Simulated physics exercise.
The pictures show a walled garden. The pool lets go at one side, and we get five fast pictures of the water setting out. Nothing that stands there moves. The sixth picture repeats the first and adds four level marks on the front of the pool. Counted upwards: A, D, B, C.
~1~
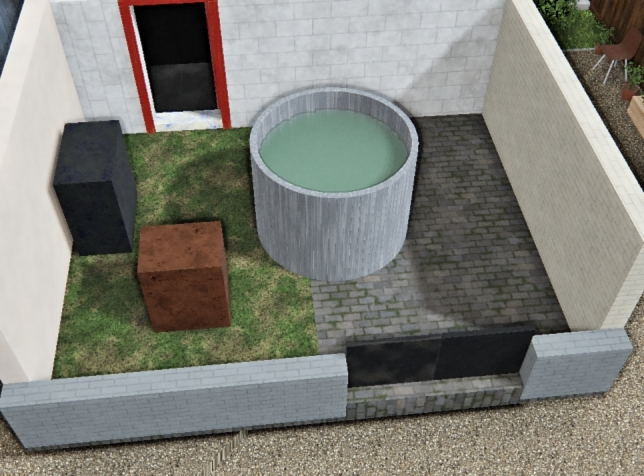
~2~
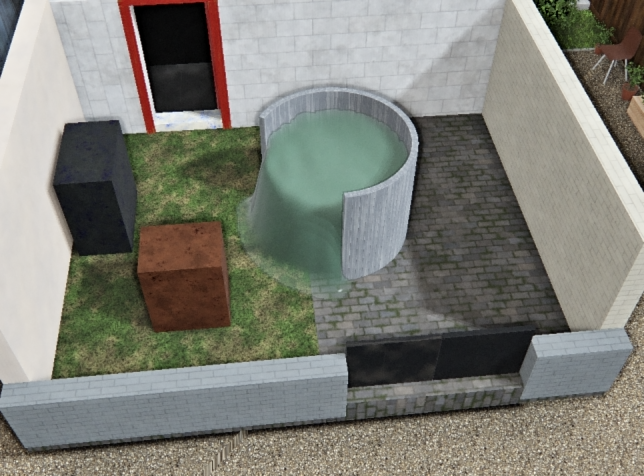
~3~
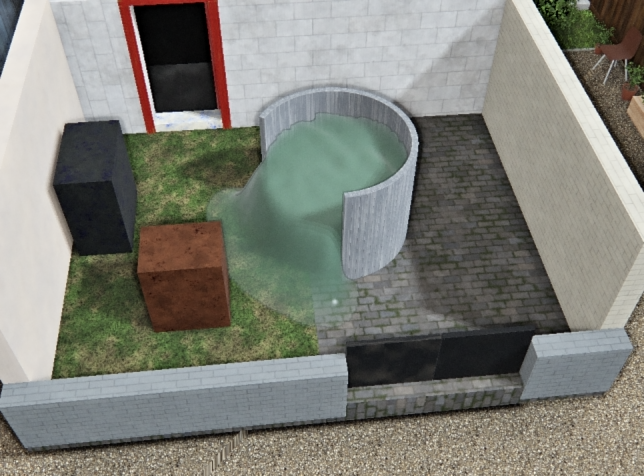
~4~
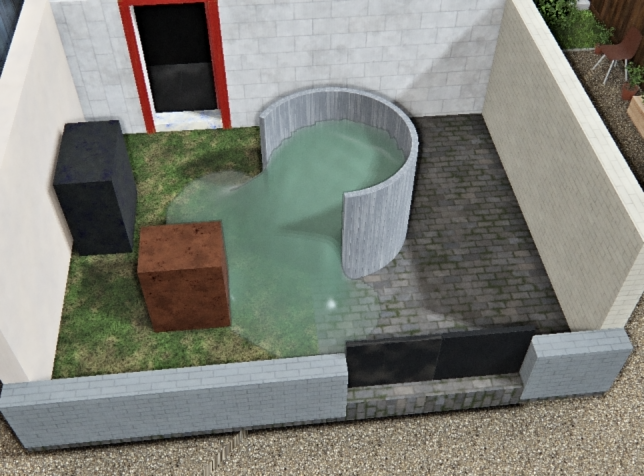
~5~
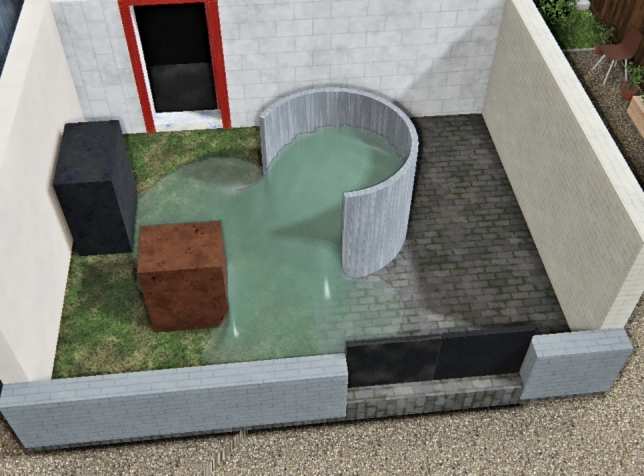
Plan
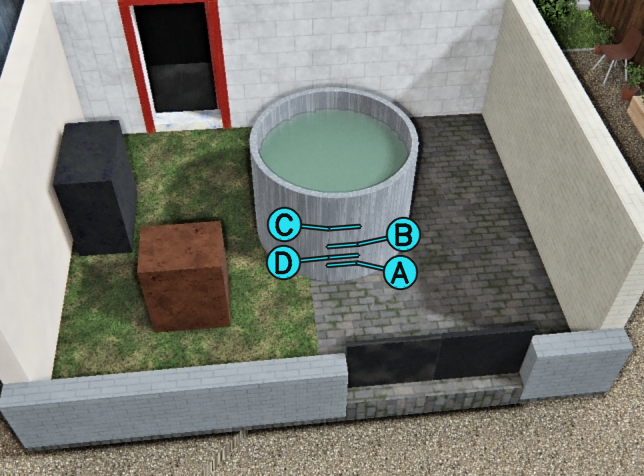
We see a walled garden with a round tank of green water; part of its left side disappears, and the water pours out across the grass and some paving, spreading around a rust-brown block toward the low front wall.
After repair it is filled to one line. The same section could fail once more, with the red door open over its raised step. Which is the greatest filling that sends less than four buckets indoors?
It is C.
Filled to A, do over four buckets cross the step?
No, that is safe.
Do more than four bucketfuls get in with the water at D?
No, that is safe.
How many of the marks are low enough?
All four.
On the marked copy, A at (342, 264); B at (343, 245); C at (343, 227); D at (342, 256); from the bottom up A, D, B, C.
For line A, nothing gets over.
For line B, nothing gets over.
For line C, a bucket or two gets in.
For line D, nothing gets over.
